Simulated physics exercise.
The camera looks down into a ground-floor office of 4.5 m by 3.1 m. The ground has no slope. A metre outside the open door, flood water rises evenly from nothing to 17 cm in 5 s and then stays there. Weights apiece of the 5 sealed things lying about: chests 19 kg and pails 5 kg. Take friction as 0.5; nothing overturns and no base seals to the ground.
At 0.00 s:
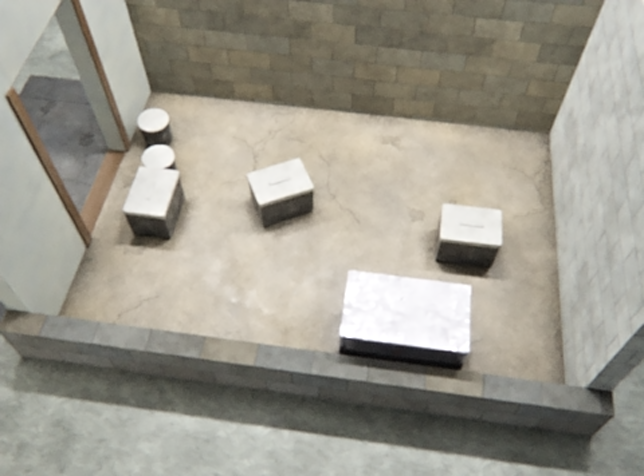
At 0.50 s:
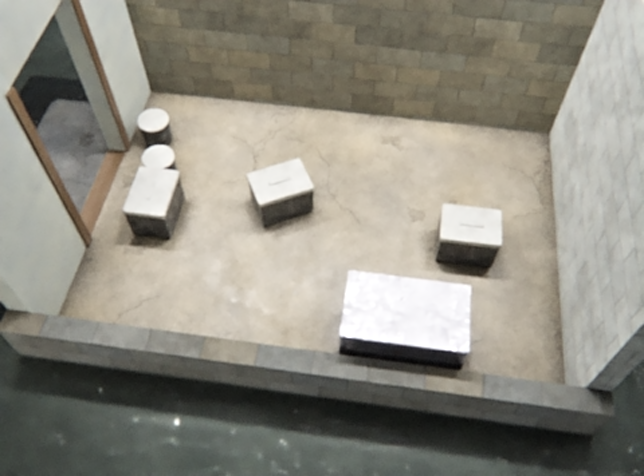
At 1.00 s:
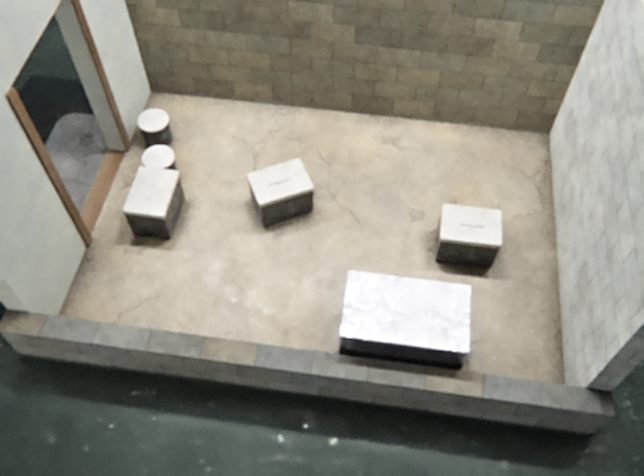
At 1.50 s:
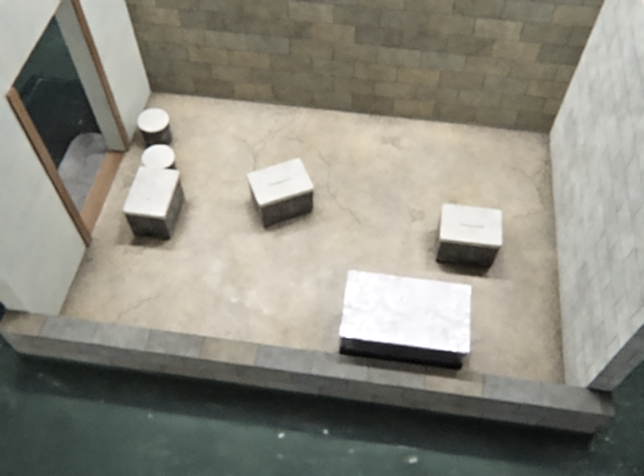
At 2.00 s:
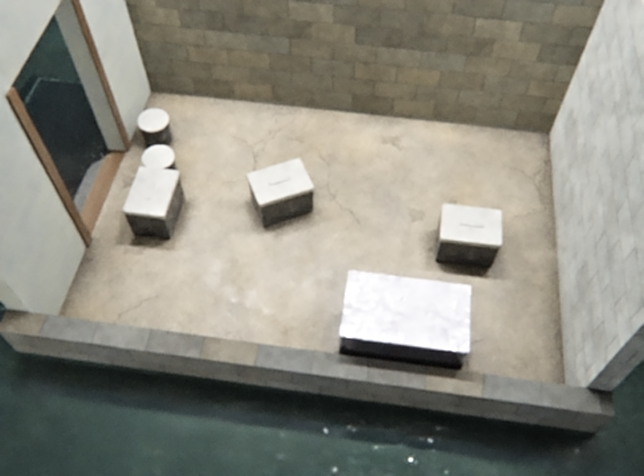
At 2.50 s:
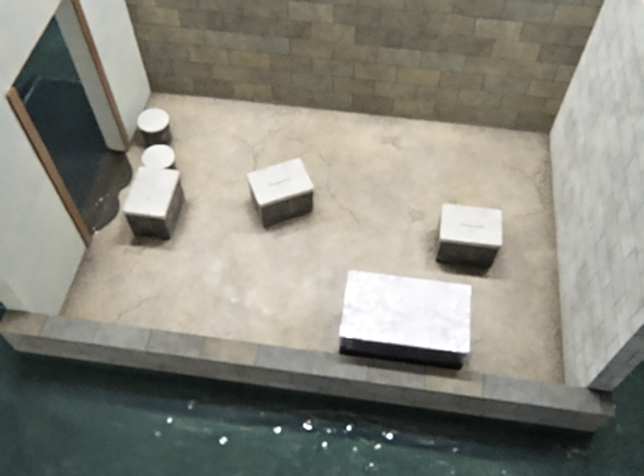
In a walled room with pale boxes and two small round containers, nothing inside moved while dark water spread over the ground outside, filled the view through the left doorway, and just crossed the threshold.
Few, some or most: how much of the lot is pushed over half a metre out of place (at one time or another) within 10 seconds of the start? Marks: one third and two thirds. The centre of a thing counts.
That comes to one to two thirds.
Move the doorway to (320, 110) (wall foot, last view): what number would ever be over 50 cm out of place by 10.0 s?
In that case 0 of them.
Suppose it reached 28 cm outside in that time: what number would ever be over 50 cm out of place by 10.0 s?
Then 4.
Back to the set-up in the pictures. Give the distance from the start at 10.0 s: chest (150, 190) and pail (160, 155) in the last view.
In turn: 140 cm, 350 cm.
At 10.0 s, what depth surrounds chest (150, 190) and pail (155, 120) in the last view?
Roughly 7 and 5 cm.
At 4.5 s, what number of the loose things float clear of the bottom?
0 of them.
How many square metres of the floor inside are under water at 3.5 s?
Some 0.5 m2.
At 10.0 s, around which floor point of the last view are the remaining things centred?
At about (335, 203).
After 3.5 s 0 of 5 are over 50 cm from their spots; 0 afloat.
After 4.5 s 0 of 5 are over 50 cm from their spots; 0 afloat.
After 7.0 s 2 of 5 are over 50 cm from their spots; 0 afloat.
After 10.0 s 2 of 5 are over 50 cm from their spots, and 2 have been at some point; 1 afloat.
